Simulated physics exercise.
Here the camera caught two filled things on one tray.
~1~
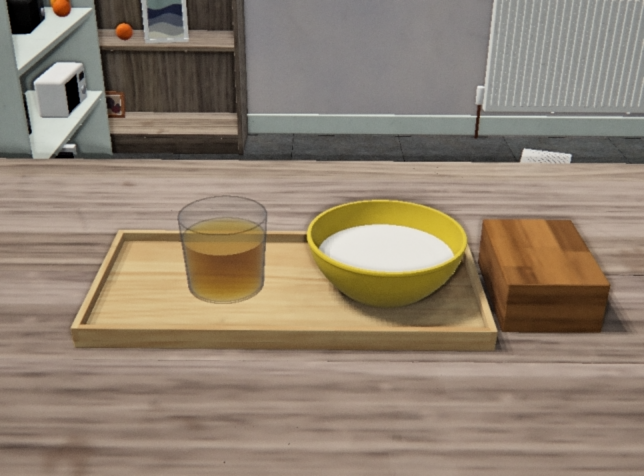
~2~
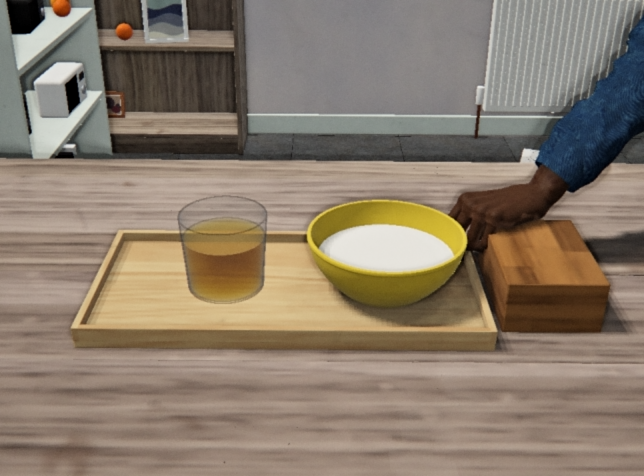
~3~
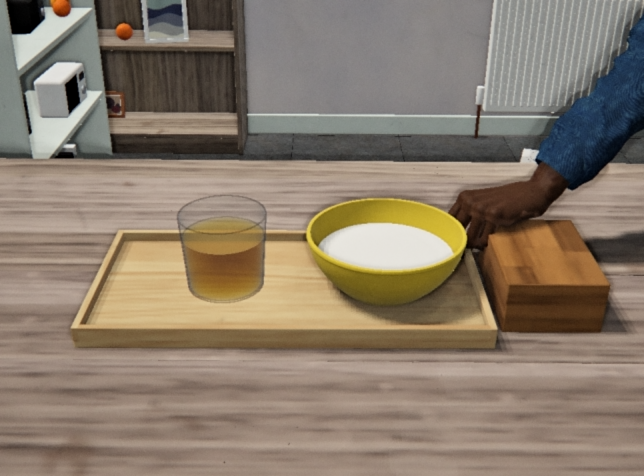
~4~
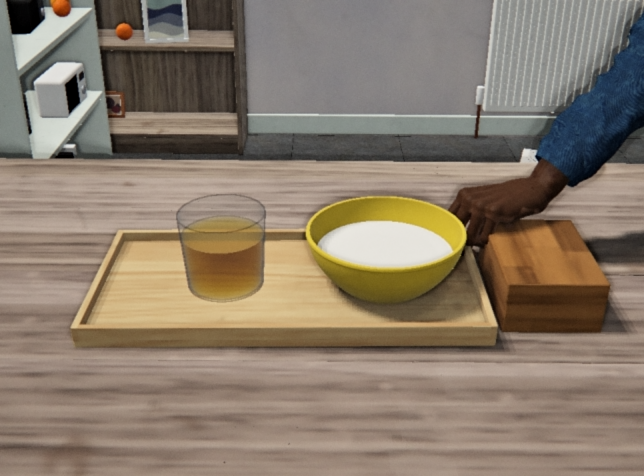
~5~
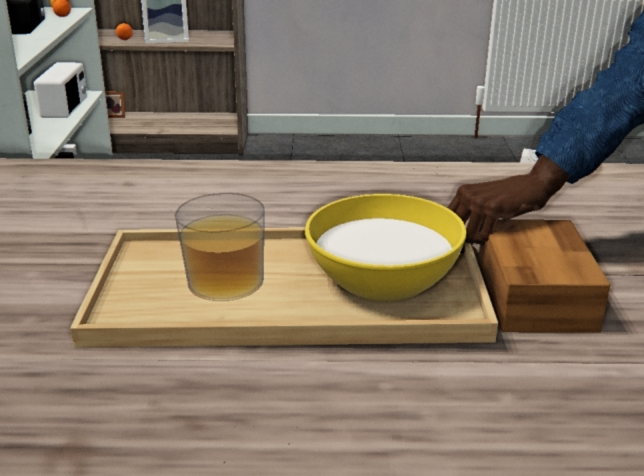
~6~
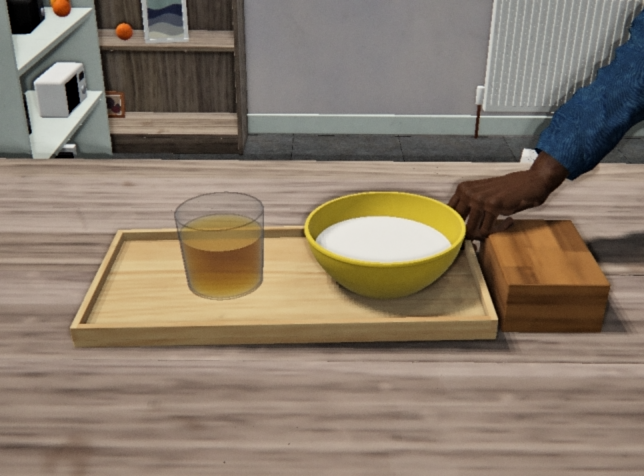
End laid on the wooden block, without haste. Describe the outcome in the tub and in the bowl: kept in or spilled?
Tub kept in, bowl kept in.
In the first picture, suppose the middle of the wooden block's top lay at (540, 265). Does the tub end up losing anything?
Finding: Stays full.
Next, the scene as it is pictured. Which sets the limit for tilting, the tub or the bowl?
The bowl.
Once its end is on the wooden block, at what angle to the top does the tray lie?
I'd say it's sitting at around 9°.
Shortly, the tray slopes by about 5°; tub, none is lost; bowl, none is lost.
Then, the tray slopes by about 10°; tub, none is lost; bowl, none is lost.
At the finish, the tray slopes by about 9°, resting on the wooden block; tub, none is lost; bowl, none is lost.
